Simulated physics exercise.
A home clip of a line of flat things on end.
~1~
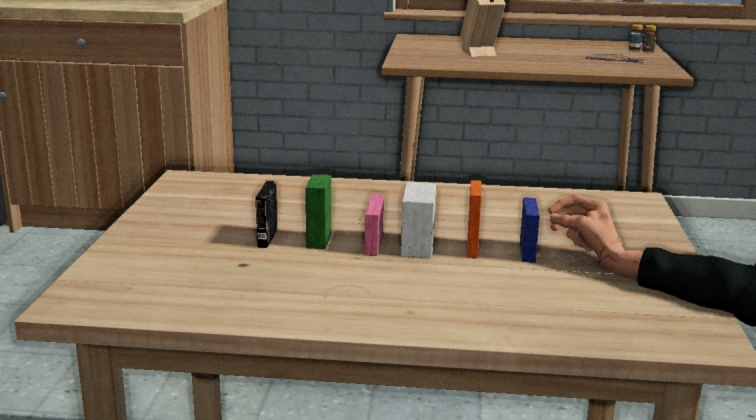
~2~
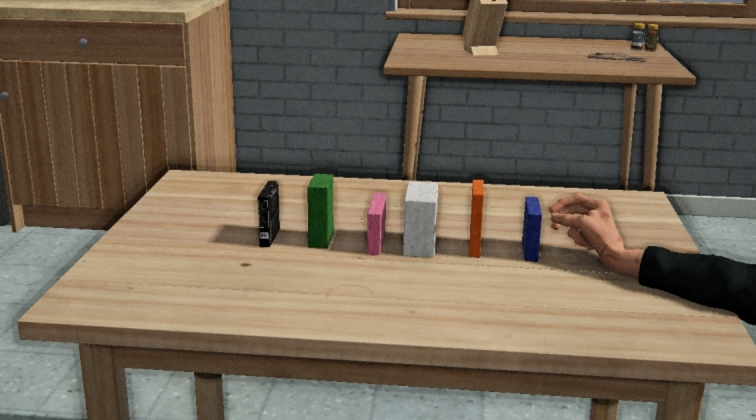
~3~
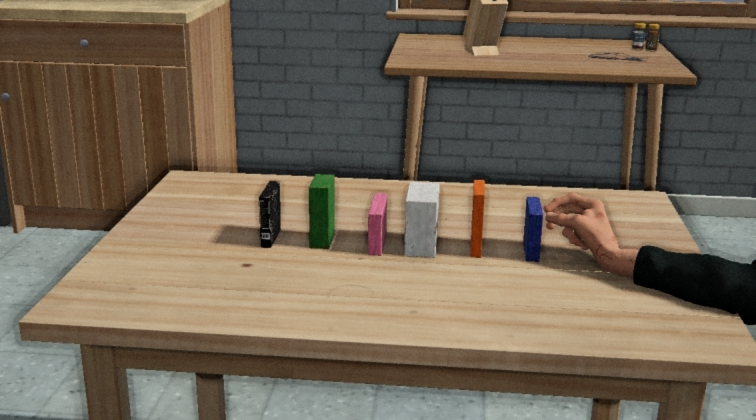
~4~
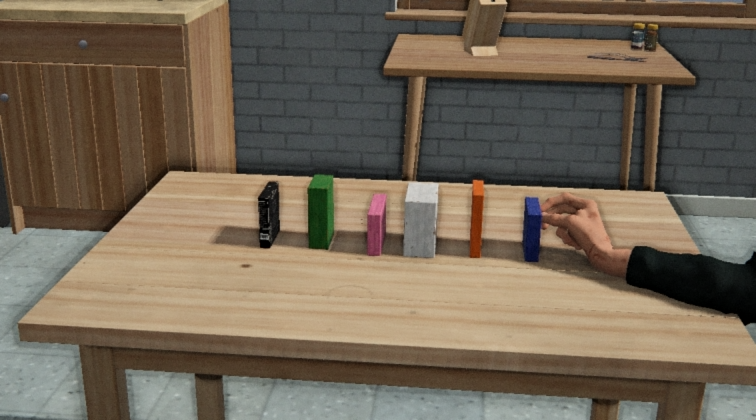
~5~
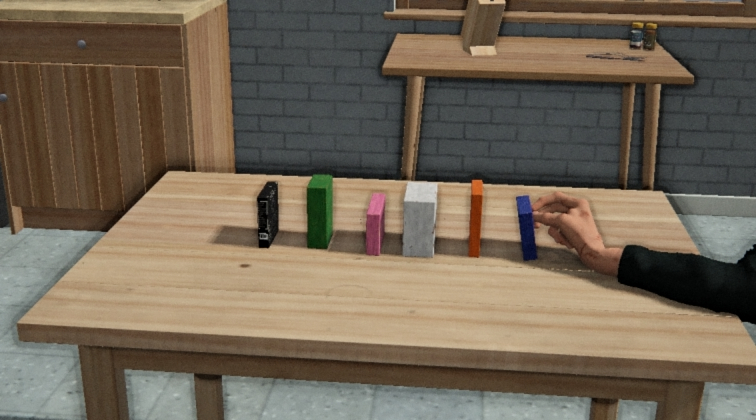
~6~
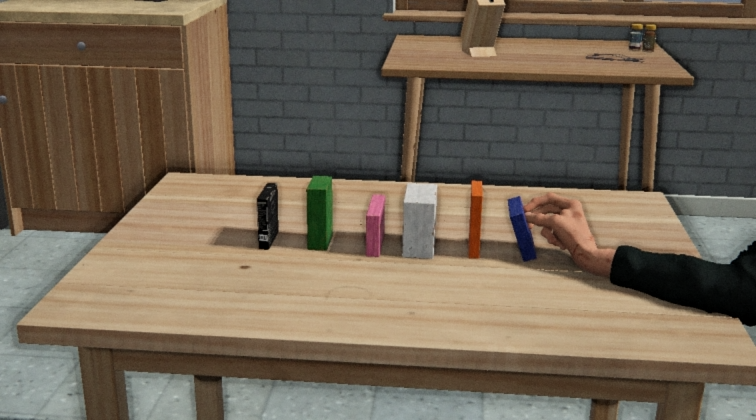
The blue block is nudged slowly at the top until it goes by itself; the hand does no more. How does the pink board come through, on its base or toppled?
The pink board is still upright.
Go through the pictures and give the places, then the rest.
In the first frame, pink board (374, 224); green board (319, 212).
In the second frame, orange board (477, 218); green board (321, 211).
In the third frame, white board (422, 219); orange board (478, 218).
In the fourth frame, green board (321, 212); white board (421, 220).
In the fifth frame, blue block 10° over; orange board (476, 218); green board (320, 212).
In the sixth frame, blue block 20° over; pink board (375, 226); white board (420, 221).
Then, 0.20 s past the last view, blue block 74° over; orange board rocked 5° from its first pose.
Then, 0.70 s past the last view, blue block 90° over; orange board rocked 27° from its first pose.
Finally, left askew, orange board; the other 3 still in place. Final places as the last picture's camera would see them, pink board near (375, 226).
